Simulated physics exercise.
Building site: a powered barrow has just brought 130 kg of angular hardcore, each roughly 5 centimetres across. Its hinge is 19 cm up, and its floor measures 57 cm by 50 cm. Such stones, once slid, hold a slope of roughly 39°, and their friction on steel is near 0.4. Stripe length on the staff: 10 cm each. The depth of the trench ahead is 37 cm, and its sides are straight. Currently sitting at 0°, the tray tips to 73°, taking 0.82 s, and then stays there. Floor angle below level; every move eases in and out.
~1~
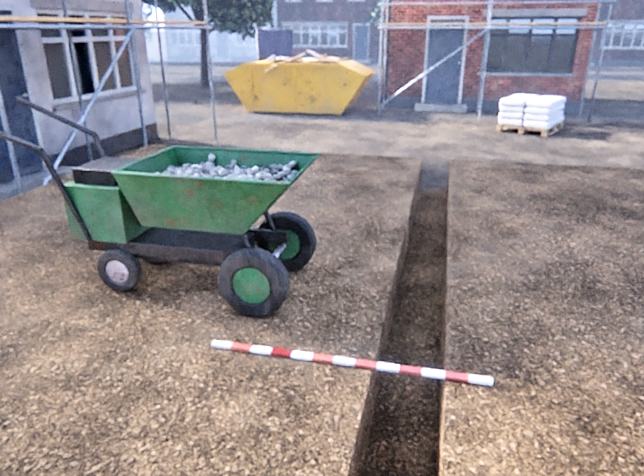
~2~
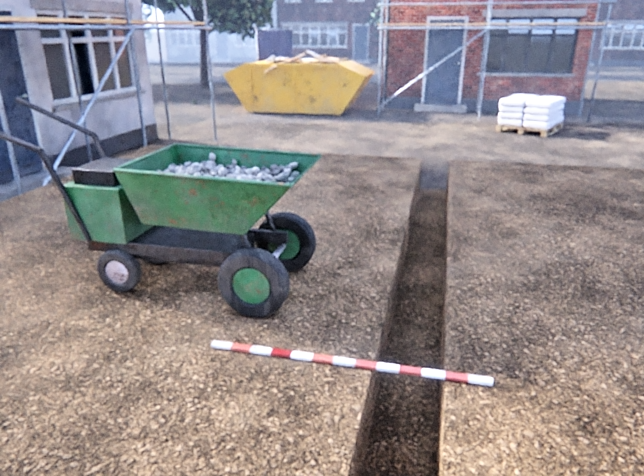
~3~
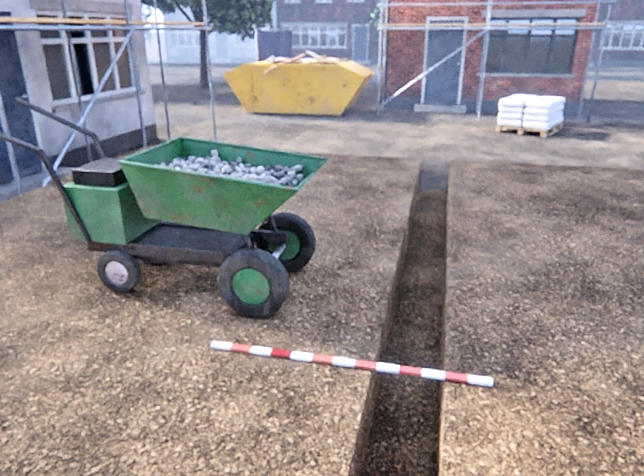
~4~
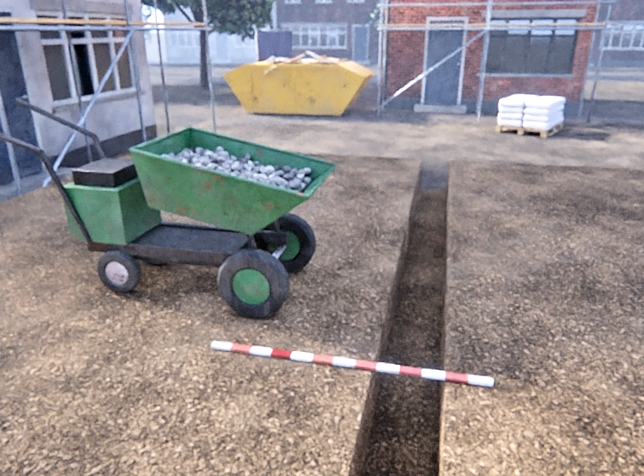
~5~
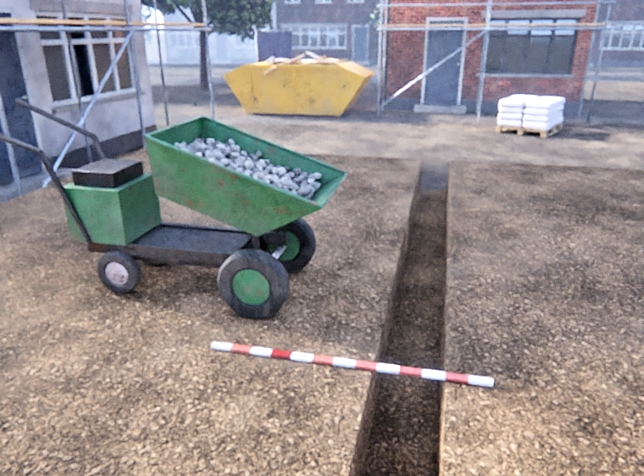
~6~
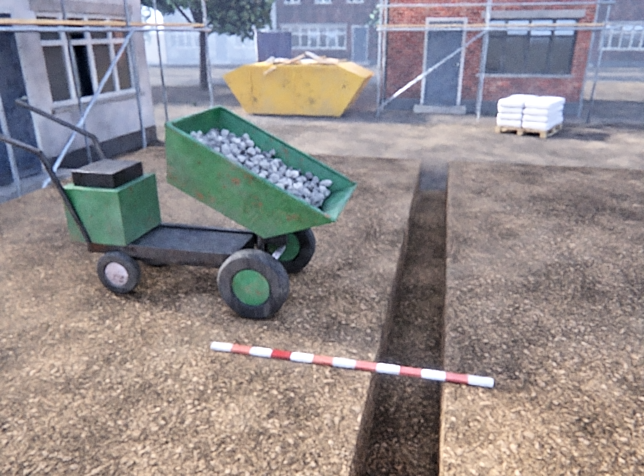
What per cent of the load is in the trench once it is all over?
98 %.
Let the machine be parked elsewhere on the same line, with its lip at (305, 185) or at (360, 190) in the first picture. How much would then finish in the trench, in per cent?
90 %, then 20 %.
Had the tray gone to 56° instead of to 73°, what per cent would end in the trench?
With that change, near 35 per cent.
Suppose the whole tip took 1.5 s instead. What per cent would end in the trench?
Around 100 per cent would end in the trench.
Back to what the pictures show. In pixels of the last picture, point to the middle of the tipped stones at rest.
Somewhere around (414, 345) in the last picture.
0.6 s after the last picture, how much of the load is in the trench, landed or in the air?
By that point it's something like 25 in a hundred.
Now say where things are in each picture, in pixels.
Lip at (287, 184), floor tilted 0°, highest stones at (253, 168), in the first frame.
The tray is at 1°, its lip at (290, 186); the top of the load is at (215, 169), in the second frame.
Lip at (297, 190), floor tilted 5°, highest stones at (193, 162), in the third frame.
The tray is at 11°, its lip at (309, 197); the top of the load is at (193, 156), in the fourth frame.
Lip at (322, 208), floor tilted 19°, highest stones at (198, 146), in the fifth frame.
The tray is at 27°, its lip at (335, 221); the top of the load is at (209, 135), in the sixth frame.
Then, 0.3 s after the last picture the floor is at 62°, 100 % in the tray; the foremost stones are at (362, 256).
Then, 0.6 s after the last picture the floor is at 73°, 71 % in the tray, 2 % short of the trench, 27 % in the trench; the foremost stones are at (429, 340).
Then, 0.9 s after the last picture the floor is at 73°, 19 % in the tray, 2 % short of the trench, 77 % in the trench, 2 % past the trench; the foremost stones are at (509, 308).
Then, 2.9 s after the last picture the floor is at 73°, 0 % in the tray, 98 % in the trench, 2 % past the trench; the foremost stones are at (536, 307).
